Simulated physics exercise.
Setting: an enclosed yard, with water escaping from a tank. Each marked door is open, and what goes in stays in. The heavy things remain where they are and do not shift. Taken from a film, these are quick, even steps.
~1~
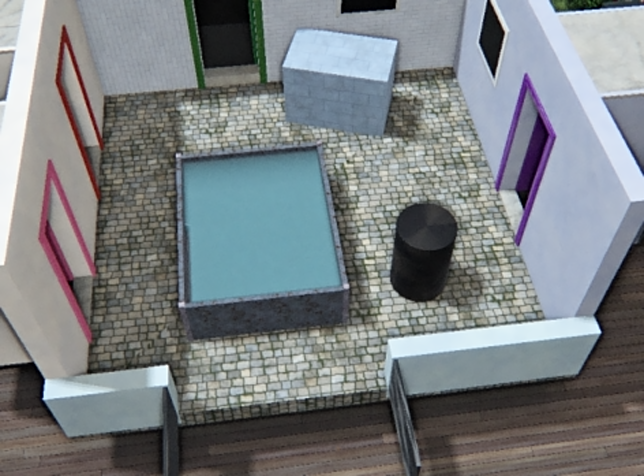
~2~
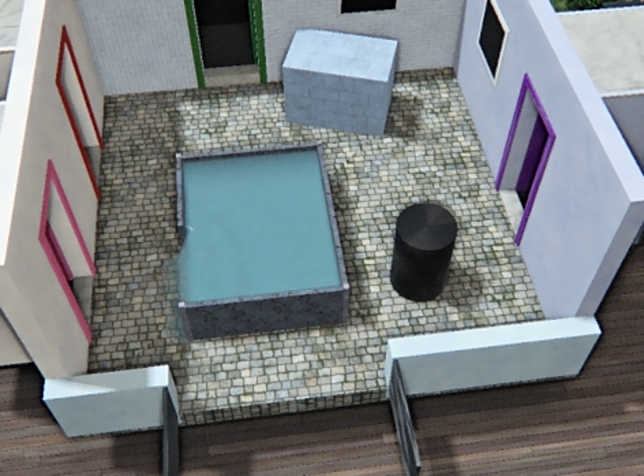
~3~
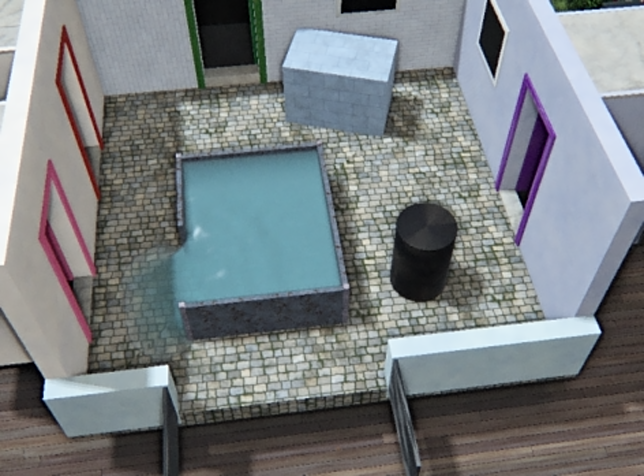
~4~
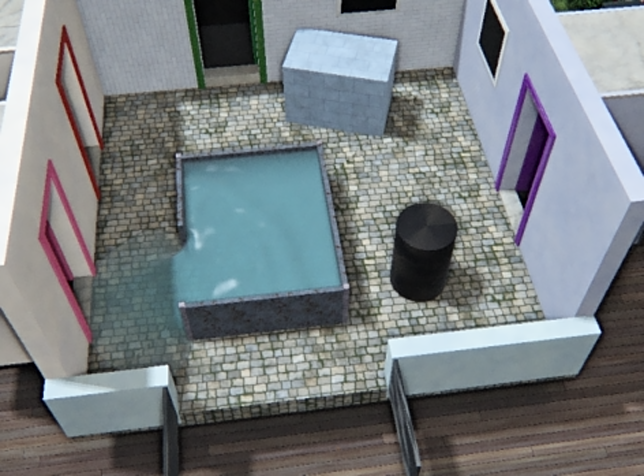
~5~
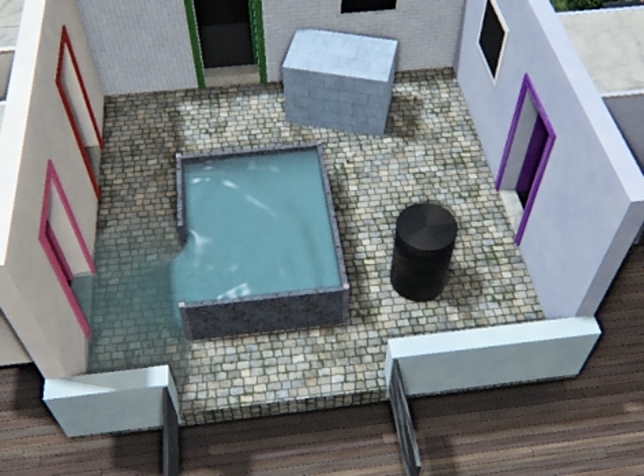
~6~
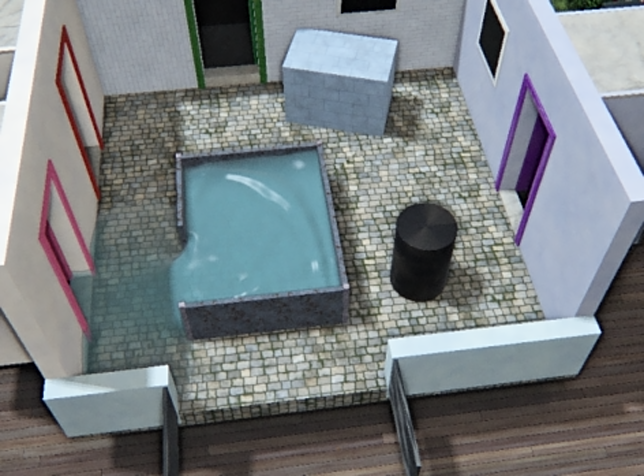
In a walled, stone-paved yard, water pours from a gap in the left side of an open rectangular tank, spreads across the paving to the wall by the pink-framed doorway, then extends along that wall as the tank's surface ripples.
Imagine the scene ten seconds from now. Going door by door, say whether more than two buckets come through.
As I see it, red door: Not over the line on that one; pink door: Over the line on that one; green door: Not over the line on that one; purple door: Not over the line on that one.
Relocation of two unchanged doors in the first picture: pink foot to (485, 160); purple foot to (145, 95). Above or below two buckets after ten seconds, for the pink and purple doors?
Note: Pink does not reach the limit, purple beats the limit.
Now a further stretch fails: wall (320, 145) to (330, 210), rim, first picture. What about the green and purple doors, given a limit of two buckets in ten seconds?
Green door: Under the line; purple door: Over the line.
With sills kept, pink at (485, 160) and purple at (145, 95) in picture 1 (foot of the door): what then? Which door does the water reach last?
It's the one in pink.
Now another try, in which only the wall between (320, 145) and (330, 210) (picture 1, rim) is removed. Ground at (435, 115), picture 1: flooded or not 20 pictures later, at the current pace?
Submerged.
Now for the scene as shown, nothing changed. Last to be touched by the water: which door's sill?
It's the purple one.
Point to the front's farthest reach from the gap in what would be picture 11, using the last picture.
The farthest wet point should be near (102, 146).
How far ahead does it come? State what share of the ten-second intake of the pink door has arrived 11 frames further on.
That comes out to 40 per cent by my count.
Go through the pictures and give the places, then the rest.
Still water in the open tank at (257, 222), in the first frame.
The front is at (175, 258), out from the gap at (190, 288), in the second frame.
Water pours out at (190, 288) and has run to (135, 266), in the third frame.
The front is at (94, 281), out from the gap at (190, 289), in the fourth frame.
The front is at (96, 242), out from the gap at (190, 289), in the fifth frame.
Water pours out at (190, 289) and has run to (98, 219), in the sixth frame.
A moment on, water covers 15 % of the floor; the red door wet at the sill, nothing in, the pink door far over two buckets in, the green door not reached, the purple door not reached.
Next, water covers 35 % of the floor; the red door wet at the sill, nothing in, the pink door far over two buckets in, the green door not reached, the purple door not reached.
Then, water covers 50 % of the floor; the red door wet at the sill, nothing in, the pink door far over two buckets in, the green door wet at the sill, nothing in, the purple door not reached.
Later, water covers 70 % of the floor; the red door wet at the sill, nothing in, the pink door far over two buckets in, the green door wet at the sill, nothing in, the purple door wet at the sill, nothing in.
In the end, water covers 95 % of the floor; the red door wet at the sill, nothing in, the pink door far over two buckets in, the green door wet at the sill, nothing in, the purple door wet at the sill, nothing in.
